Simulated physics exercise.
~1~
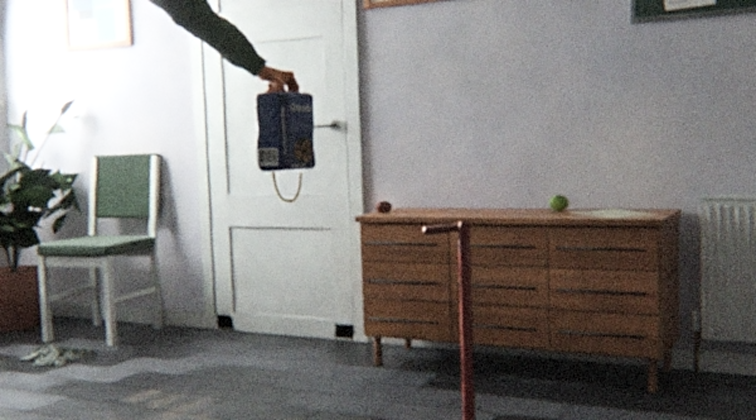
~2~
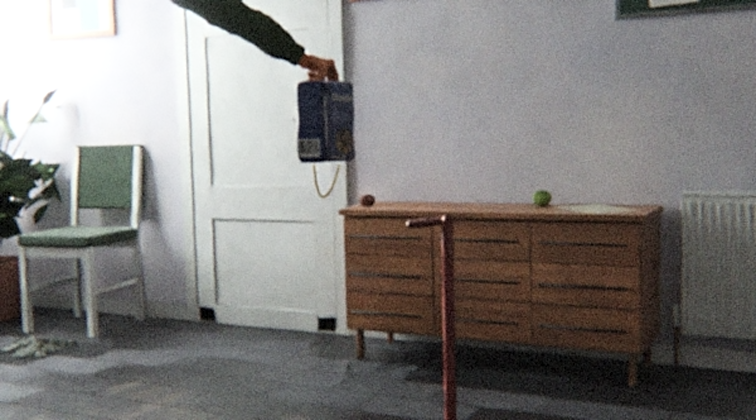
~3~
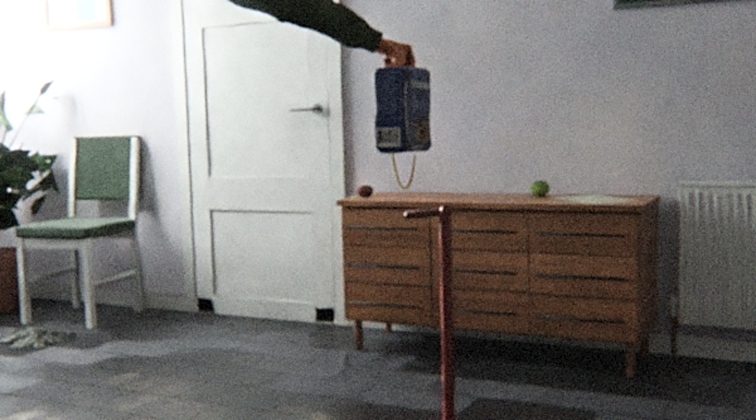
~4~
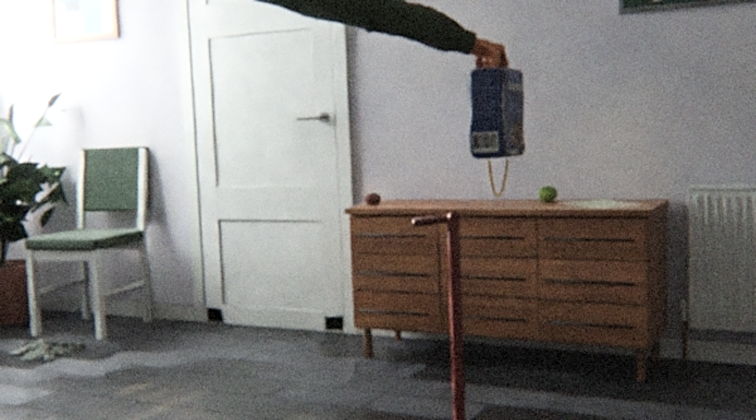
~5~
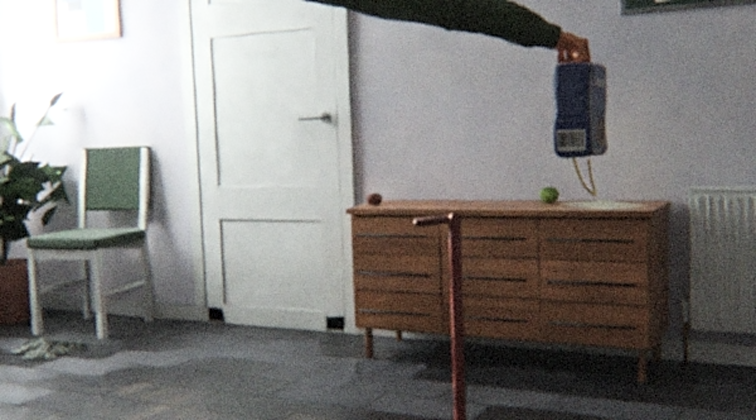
Blue bag with a dangling loop being carried by an outstretched arm rightward over a short red post, ending clear past it.
